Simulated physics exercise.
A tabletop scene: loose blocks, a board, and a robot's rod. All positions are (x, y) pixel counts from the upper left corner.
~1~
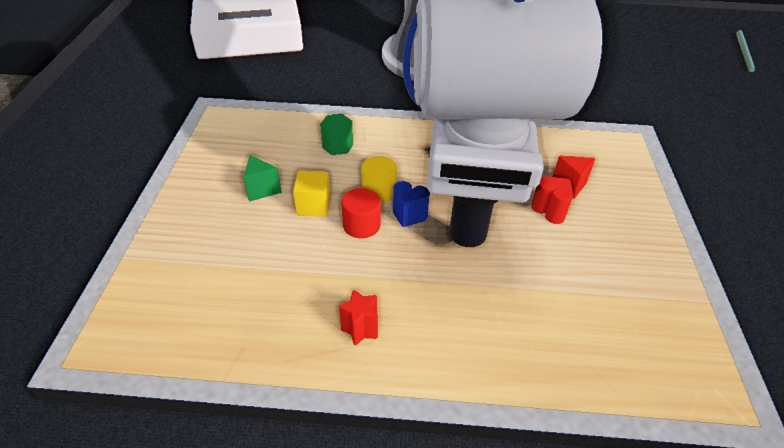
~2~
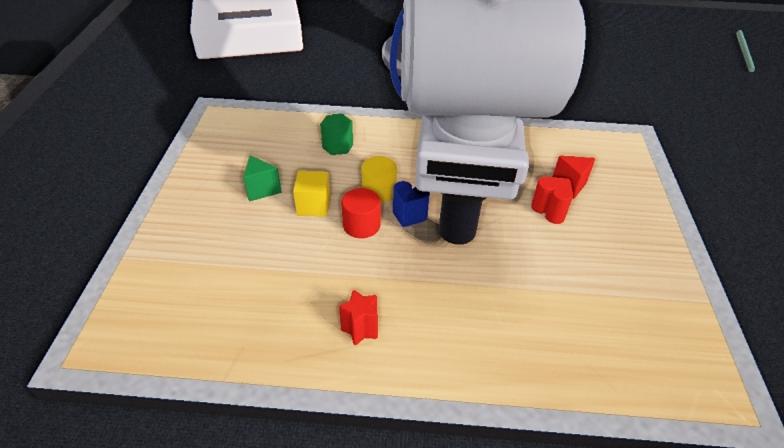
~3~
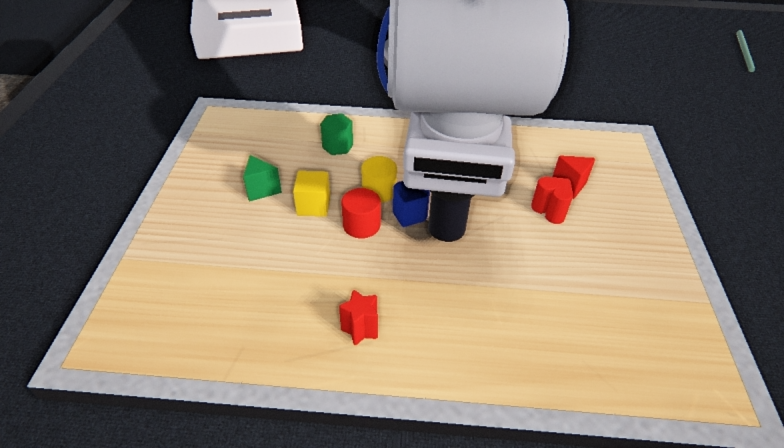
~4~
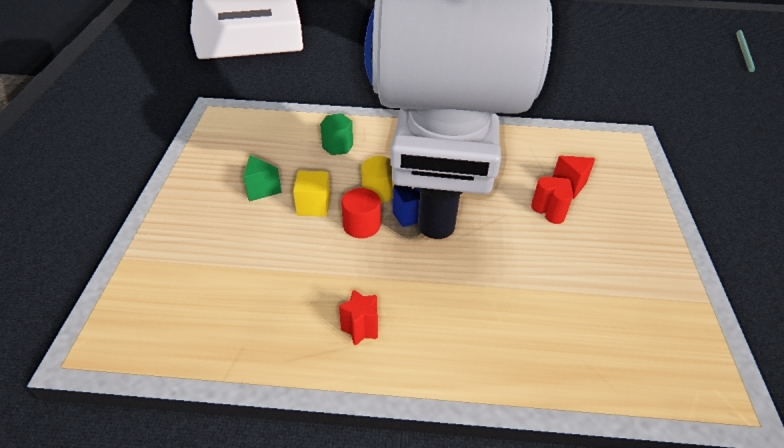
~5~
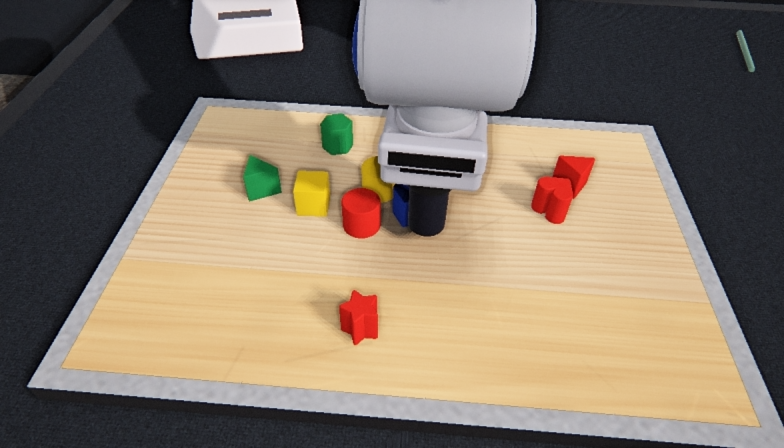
Robot arm with a black rod sliding slowly left toward a blue block, while the coloured blocks on the wooden board stay still.
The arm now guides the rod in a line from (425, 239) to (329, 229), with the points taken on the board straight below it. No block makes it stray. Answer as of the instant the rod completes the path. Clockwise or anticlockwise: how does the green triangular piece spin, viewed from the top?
Viewed from above: Anti-clockwise.
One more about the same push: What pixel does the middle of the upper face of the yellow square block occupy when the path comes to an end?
The point I'd pick in the picture is (286, 169).
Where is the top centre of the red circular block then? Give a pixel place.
That would be at about pixel (295, 191).
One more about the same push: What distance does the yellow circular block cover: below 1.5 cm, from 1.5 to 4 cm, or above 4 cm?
Short, under 1.5 cm.
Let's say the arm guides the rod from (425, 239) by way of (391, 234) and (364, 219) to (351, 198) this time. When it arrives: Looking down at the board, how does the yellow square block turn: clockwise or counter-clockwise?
Prediction: Clockwise.
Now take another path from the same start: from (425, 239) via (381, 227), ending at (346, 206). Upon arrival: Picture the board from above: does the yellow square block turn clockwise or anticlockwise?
It swings round clockwise.
On the path given first. One third of the way, rod at (393, 220); red circular block at (358, 199); blue heart at (403, 189), turned 30° clockwise.
Two thirds of the way, rod at (359, 217); yellow square block at (302, 178), turned 25° clockwise; red circular block at (326, 195); blue heart at (403, 189), turned 30° clockwise.
At the end, rod at (328, 214); green triangular piece at (254, 163), turned 25° anticlockwise; yellow square block at (286, 169), turned 70° clockwise; red circular block at (295, 191); yellow circular block not moved; blue heart at (403, 189), turned 30° clockwise.
